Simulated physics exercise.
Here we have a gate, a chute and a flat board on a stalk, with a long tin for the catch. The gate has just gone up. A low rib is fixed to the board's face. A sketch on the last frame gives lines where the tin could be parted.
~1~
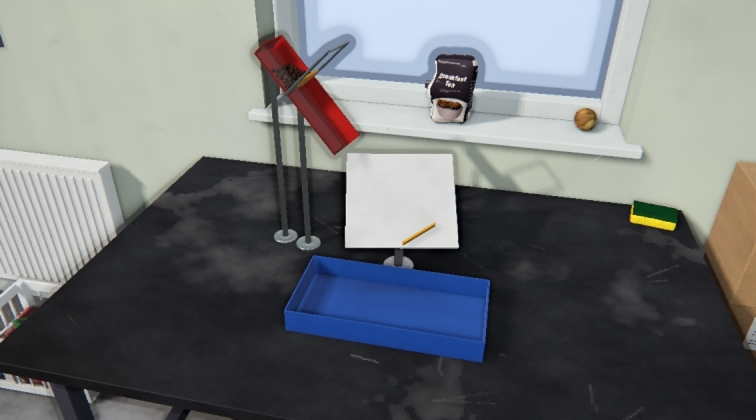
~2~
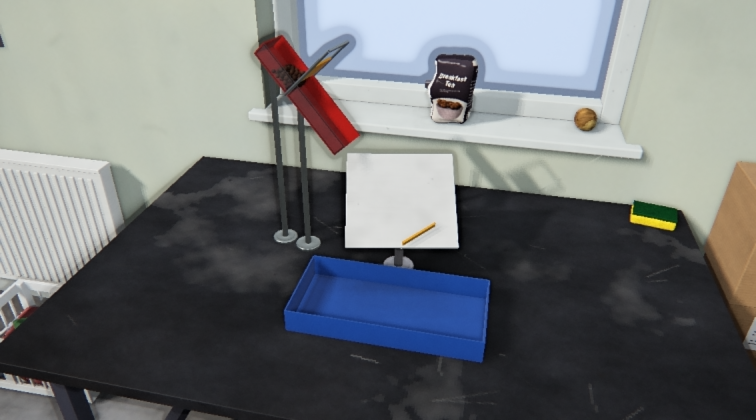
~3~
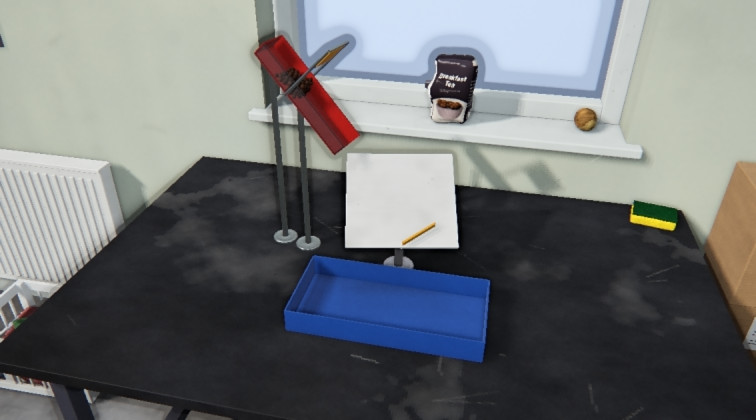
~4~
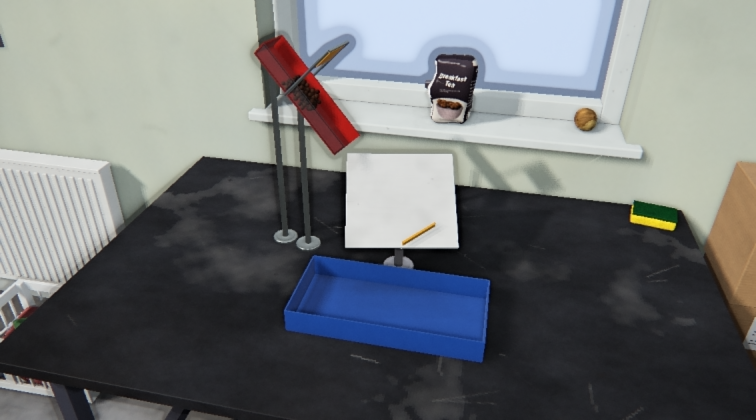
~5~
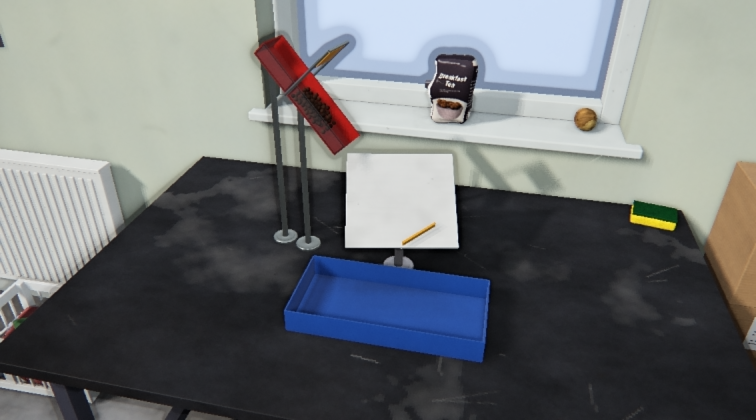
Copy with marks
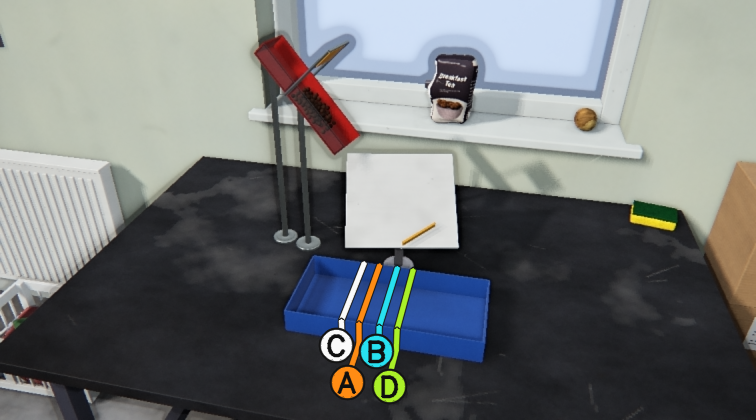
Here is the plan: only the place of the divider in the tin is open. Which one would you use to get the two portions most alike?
B.
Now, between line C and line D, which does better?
D it is.
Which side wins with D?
Left.
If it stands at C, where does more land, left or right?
More lands on the right.
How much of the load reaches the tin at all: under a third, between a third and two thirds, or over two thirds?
About that: Over two thirds.
On the marked copy, line A crosses the front rim at (359, 322); line B crosses the front rim at (379, 326); line C crosses the front rim at (341, 320); line D crosses the front rim at (397, 328).
If A is chosen, of what is caught, about a tenth on the left of the divider, the larger part on the right.
If B is chosen, of what is caught, roughly half on the left of the divider, roughly half on the right.
If C is chosen, of what is caught, just a few on the left of the divider, almost all on the right.
If D is chosen, of what is caught, the larger part on the left of the divider, roughly a quarter on the right.
